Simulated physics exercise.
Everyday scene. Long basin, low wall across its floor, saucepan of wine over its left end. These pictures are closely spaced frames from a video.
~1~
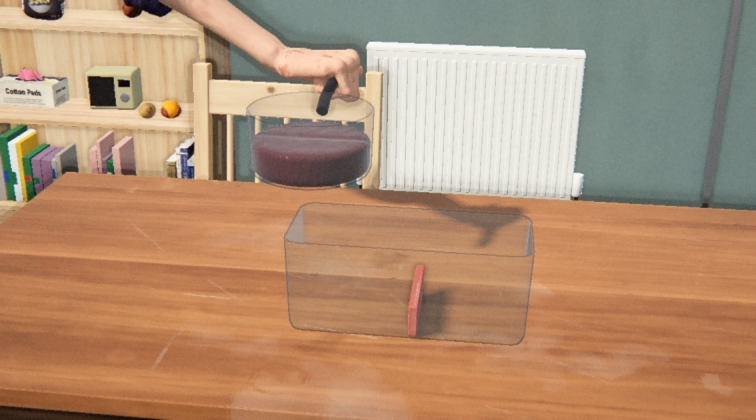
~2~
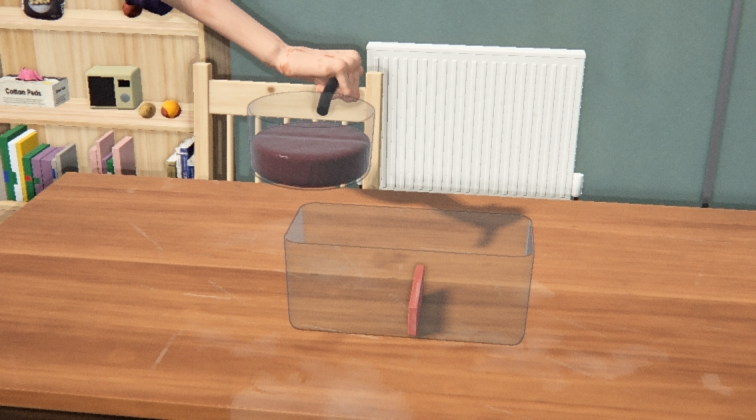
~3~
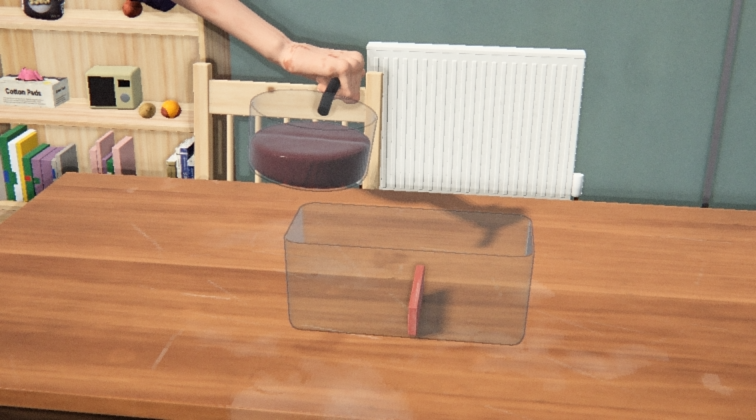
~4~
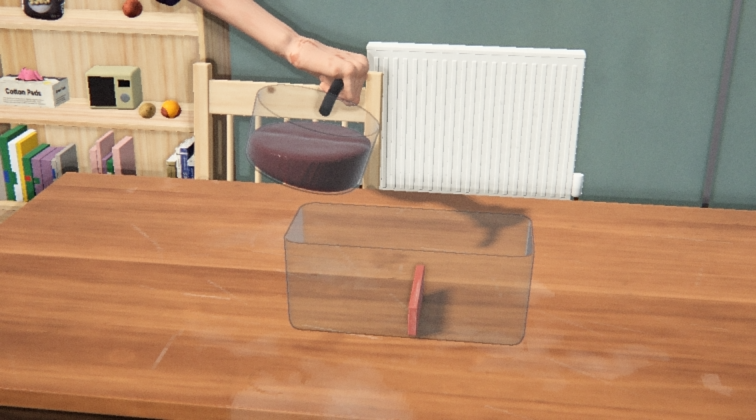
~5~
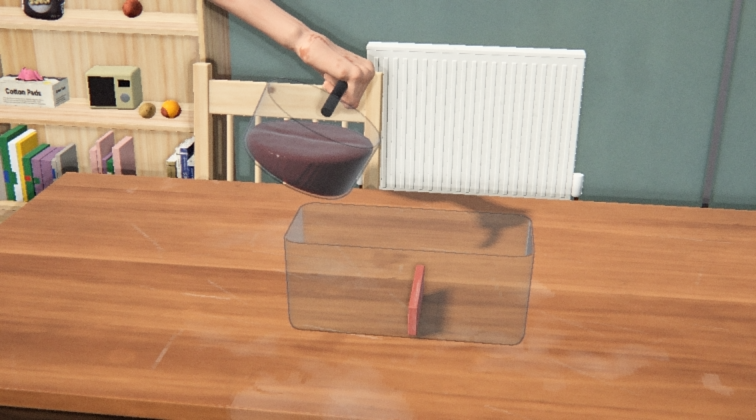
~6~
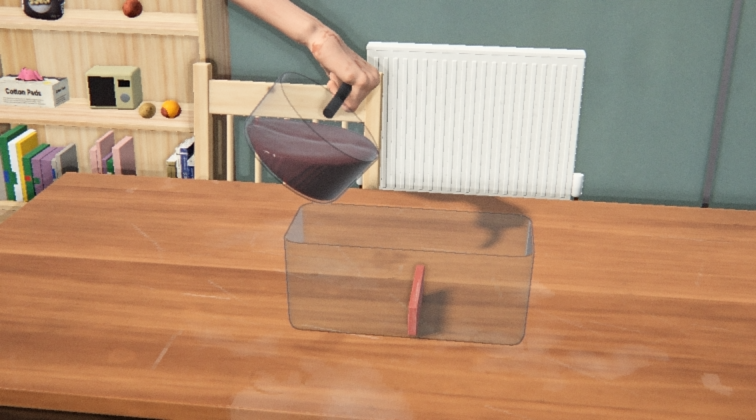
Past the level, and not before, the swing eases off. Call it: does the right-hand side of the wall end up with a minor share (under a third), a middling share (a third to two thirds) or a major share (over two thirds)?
The right side gets a minor share.
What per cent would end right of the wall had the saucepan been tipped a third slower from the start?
Near 25 parts in a hundred.
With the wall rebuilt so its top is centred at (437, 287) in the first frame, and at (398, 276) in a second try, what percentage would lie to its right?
About 15 per cent on the first try, and 35 per cent on the second.
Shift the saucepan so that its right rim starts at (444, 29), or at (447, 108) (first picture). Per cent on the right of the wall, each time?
First try: Near 75 percent; second try: Near 80 percent.
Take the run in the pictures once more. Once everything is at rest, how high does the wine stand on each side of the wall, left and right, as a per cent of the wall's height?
Once it settles, the left reaches around 70 and the right around 20.
A moment on, the saucepan is tipped right over and 27 per cent is still to pour, 38 is left of the wall and 5 right of it.
Next, the saucepan is tipped right over and 7 per cent is still to pour, 71 is left of the wall and 12 right of it.
Then the saucepan is tipped right over and 0 per cent is still to pour, 75 is left of the wall and 16 right of it.
Later the saucepan is tipped right over and 0 per cent is still to pour, 76 is left of the wall and 17 right of it.
At rest 76 per cent lies left of the wall, 17 right of it and 7 outside.
